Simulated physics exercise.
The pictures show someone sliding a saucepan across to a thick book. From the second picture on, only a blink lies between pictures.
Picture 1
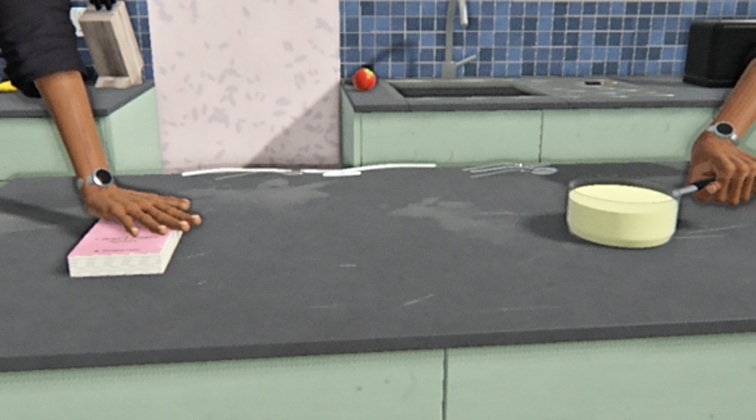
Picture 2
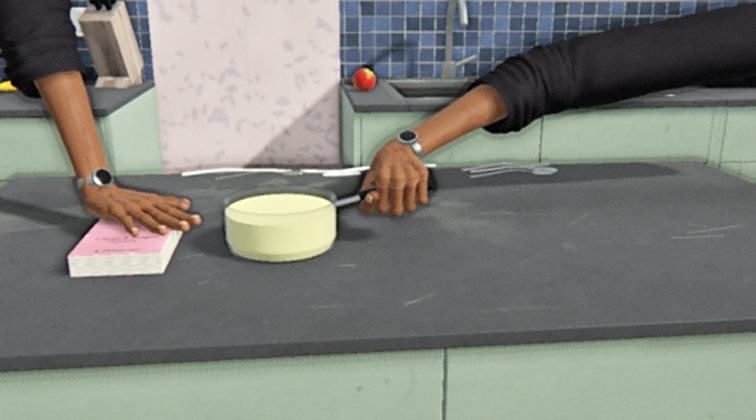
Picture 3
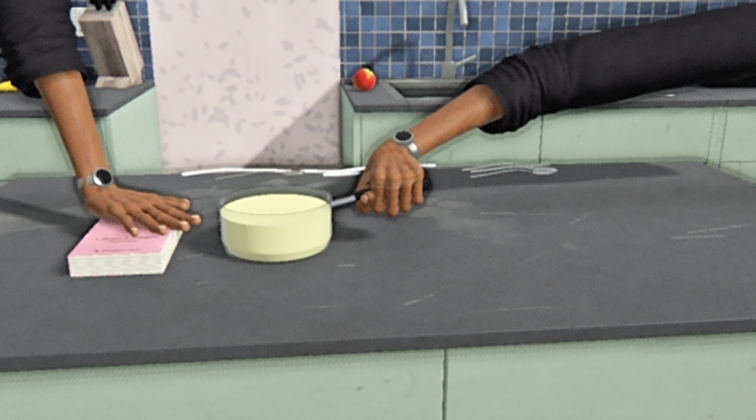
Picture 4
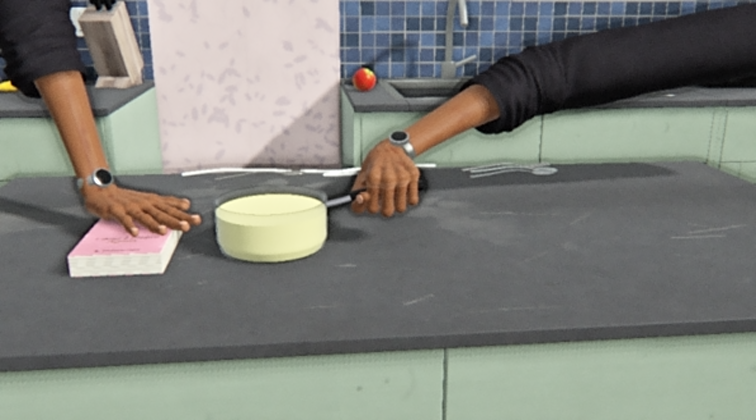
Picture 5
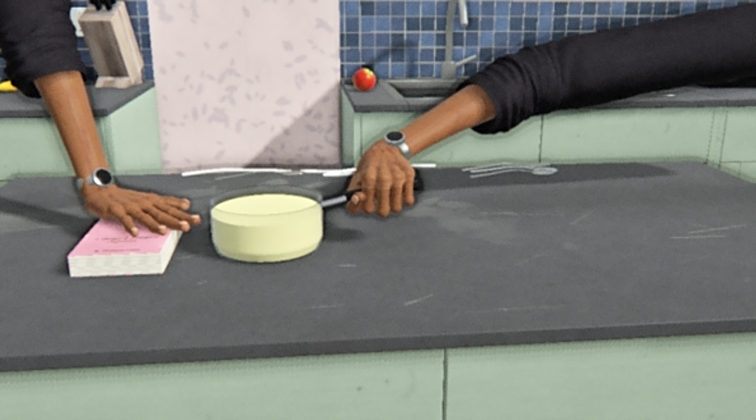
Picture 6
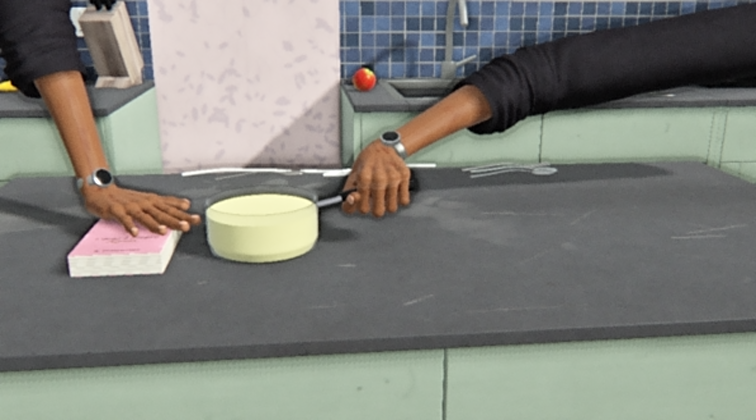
At the start, a hand holds the handle of a saucepan of pale yellow liquid at the right of a dark counter, while another hand rests on a thick pink book at the left. The saucepan is then much closer to the book, and the hand slides it slightly farther left.
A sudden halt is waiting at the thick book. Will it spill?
It stays dry outside.
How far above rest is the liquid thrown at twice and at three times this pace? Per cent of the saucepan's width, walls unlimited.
Near 10 and 15 in a hundred.
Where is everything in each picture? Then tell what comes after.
The first frame shows at rest; saucepan (621, 210) about three quarters full; thick book (132, 241).
The second frame shows under way; saucepan about three quarters full, surface at (281, 209).
In the third frame, 5 px further; saucepan (277, 221) about three quarters full.
In the fourth frame, 5 px further; saucepan about three quarters full, surface at (271, 210).
In the fifth frame, 5 px further; saucepan (267, 221) about three quarters full.
In the sixth frame, 5 px further; saucepan about three quarters full, surface at (263, 210); thick book (132, 241).
Next, the saucepan meets the thick book.
After that, the lemonade surges up the wall; the wave climbs under half way to the rim.
Finally, the saucepan stands at the thick book; its rim is dry.
